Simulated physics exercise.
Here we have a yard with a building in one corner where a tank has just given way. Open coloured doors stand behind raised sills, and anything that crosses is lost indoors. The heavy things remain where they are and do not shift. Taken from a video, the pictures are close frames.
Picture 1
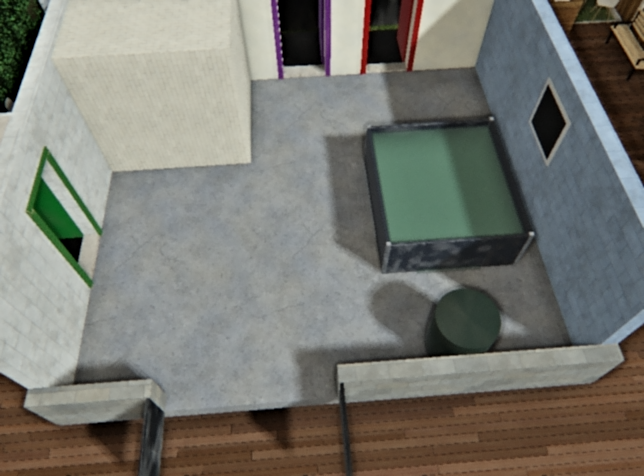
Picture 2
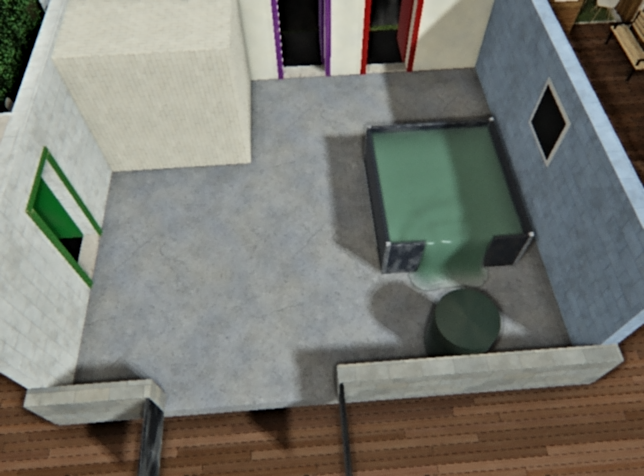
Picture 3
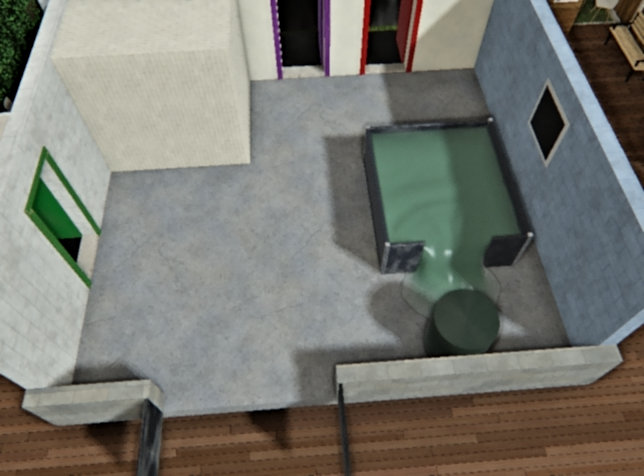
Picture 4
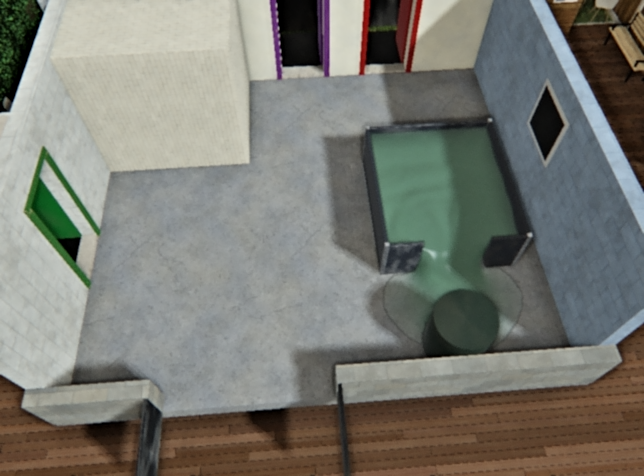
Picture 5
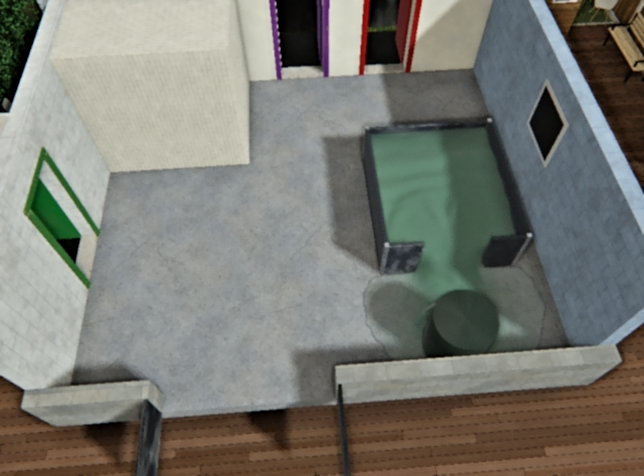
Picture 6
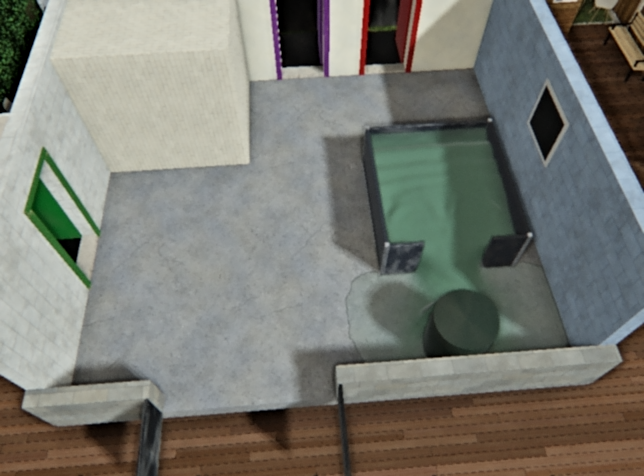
A tank in a walled yard opens at its front and greenish water spreads around a drum.
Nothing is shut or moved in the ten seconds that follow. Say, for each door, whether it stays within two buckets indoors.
In the end the red door will receive over two buckets, the green door will receive two buckets or fewer, the purple door will receive two buckets or fewer.
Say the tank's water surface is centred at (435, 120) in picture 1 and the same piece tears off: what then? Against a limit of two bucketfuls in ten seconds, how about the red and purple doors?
Briefly, the red door remains beneath it and the purple door remains beneath it.
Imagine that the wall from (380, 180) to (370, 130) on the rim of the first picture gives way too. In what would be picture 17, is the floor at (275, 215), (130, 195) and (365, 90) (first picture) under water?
Sequence of results: Reached by the flood, reached by the flood, missed by the flood.
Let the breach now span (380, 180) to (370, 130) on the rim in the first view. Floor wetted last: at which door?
Last in line is the red door.
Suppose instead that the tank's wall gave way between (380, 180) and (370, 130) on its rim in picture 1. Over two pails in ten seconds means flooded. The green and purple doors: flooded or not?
Looking at each: The green door admits more, while the purple door admits more.
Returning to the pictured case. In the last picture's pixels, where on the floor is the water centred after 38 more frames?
That comes out near (380, 227).
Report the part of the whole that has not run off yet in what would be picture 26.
Around 96 parts in a hundred.
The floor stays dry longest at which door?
I pick the door marked purple.
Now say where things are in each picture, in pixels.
Still water in the open tank at (443, 180), in the first frame.
The front is at (416, 281), out from the gap at (452, 257), in the second frame.
Water pours out at (451, 259) and has run to (424, 311), in the third frame.
The front is at a hidden place, out from the gap at (450, 260), in the fourth frame.
Water pours out at (450, 259) and has run to a hidden place, in the fifth frame.
Water pours out at (450, 259) and has run to a hidden place, in the sixth frame.
A moment on, water covers 15 % of the floor; the red door not reached, the green door not reached, the purple door not reached.
Next, water covers 35 % of the floor; the red door not reached, the green door not reached, the purple door not reached.
Then, water covers 50 % of the floor; the red door not reached, the green door wet at the sill, nothing in, the purple door not reached.
Later, water covers 80 % of the floor; the red door over two buckets in, the green door wet at the sill, nothing in, the purple door wet at the sill, nothing in.
In the end, water covers 100 % of the floor; the red door over two buckets in, the green door wet at the sill, nothing in, the purple door wet at the sill, nothing in.
